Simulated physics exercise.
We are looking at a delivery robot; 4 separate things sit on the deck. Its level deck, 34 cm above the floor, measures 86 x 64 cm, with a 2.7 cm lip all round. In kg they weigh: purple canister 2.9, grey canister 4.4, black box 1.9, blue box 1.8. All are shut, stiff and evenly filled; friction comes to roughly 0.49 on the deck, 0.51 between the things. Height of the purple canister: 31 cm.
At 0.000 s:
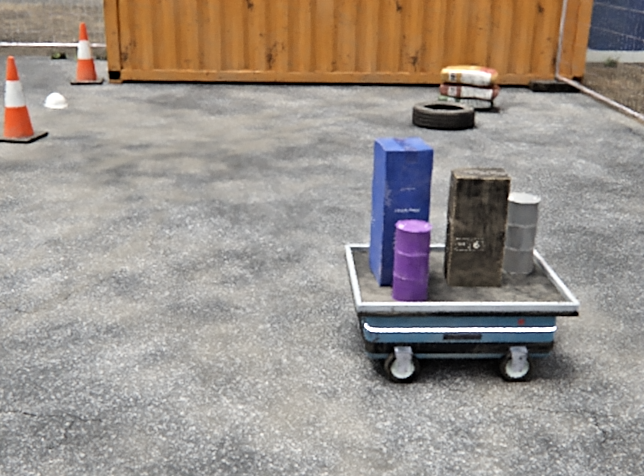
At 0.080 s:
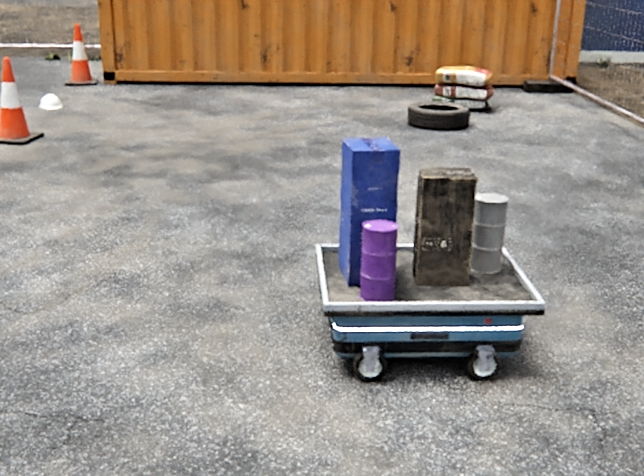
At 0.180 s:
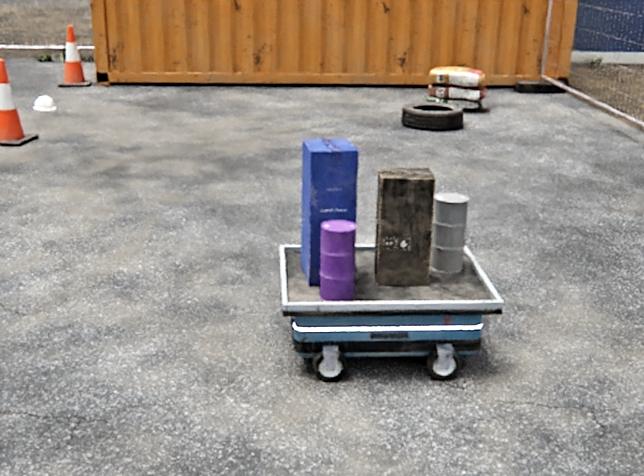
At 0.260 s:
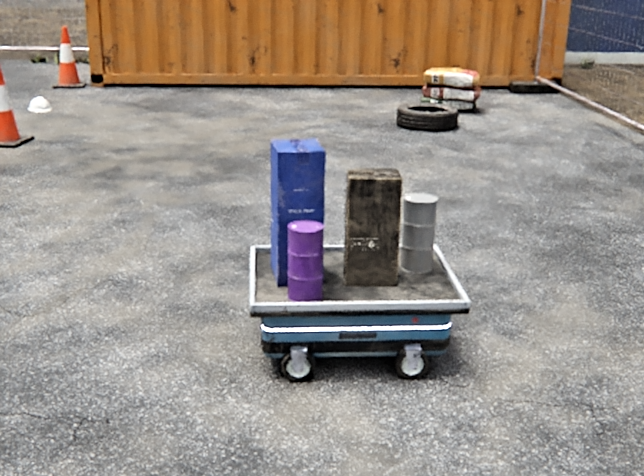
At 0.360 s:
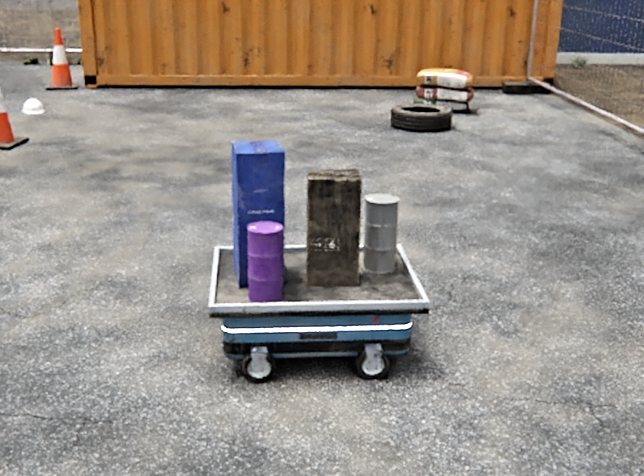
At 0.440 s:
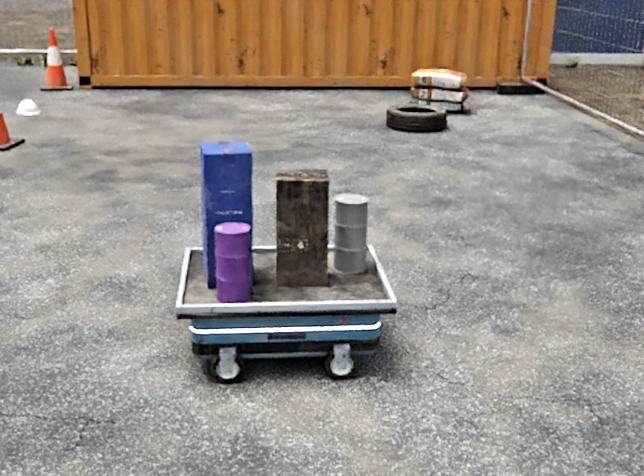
A low teal cart with a pale-rimmed deck rolls steadily leftward across a grey paved yard, seen from slightly above and in front. On it stand a tall blue box and shorter purple canister at left, and a dark box and grey canister at right, all keeping their places. Behind, an orange container, traffic cones, a tyre and stacked bags slide slightly left as the camera drifts gently right.
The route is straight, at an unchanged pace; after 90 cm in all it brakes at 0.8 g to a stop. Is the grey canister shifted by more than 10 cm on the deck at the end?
The grey canister leaves its spot.
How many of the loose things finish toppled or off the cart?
In all, 3.
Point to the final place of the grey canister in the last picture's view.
At about (217, 248).
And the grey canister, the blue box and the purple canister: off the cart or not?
The grey canister is still on the deck; the blue box ends off the cart; the purple canister finishes off the cart.
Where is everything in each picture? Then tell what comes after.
In the first frame, cart has run 0 cm; grey canister (519, 233); purple canister (412, 262).
In the second frame, cart has run 14 cm; blue box (368, 211); purple canister (379, 261).
In the third frame, cart has run 31 cm; black box (403, 227); blue box (328, 212).
In the fourth frame, cart has run 44 cm; purple canister (305, 262); black box (372, 227).
In the fifth frame, cart has run 61 cm; blue box (258, 213); purple canister (265, 263).
In the sixth frame, cart has run 75 cm; grey canister (351, 233); black box (302, 228).
After 0.74 s, cart has run 108 cm; grey canister 11° off upright near (264, 232); blue box 14° off upright; purple canister 10° off upright.
After 1.04 s, cart has run 108 cm, stopped; blue box now off the cart; grey canister 54° off upright near (233, 234); purple canister 68° off upright.
After 1.24 s, cart has run 108 cm, stopped; purple canister now off the cart; grey canister on its side near (216, 250); black box 4° off upright.
After 1.74 s, cart has run 108 cm, stopped; grey canister on its side near (216, 249); black box moved 10 cm.
In the end (2.3 s), off the cart, purple canister and blue box; toppled on the deck, grey canister; the last one under 10 cm from the start. In the last view, grey canister near (217, 248).
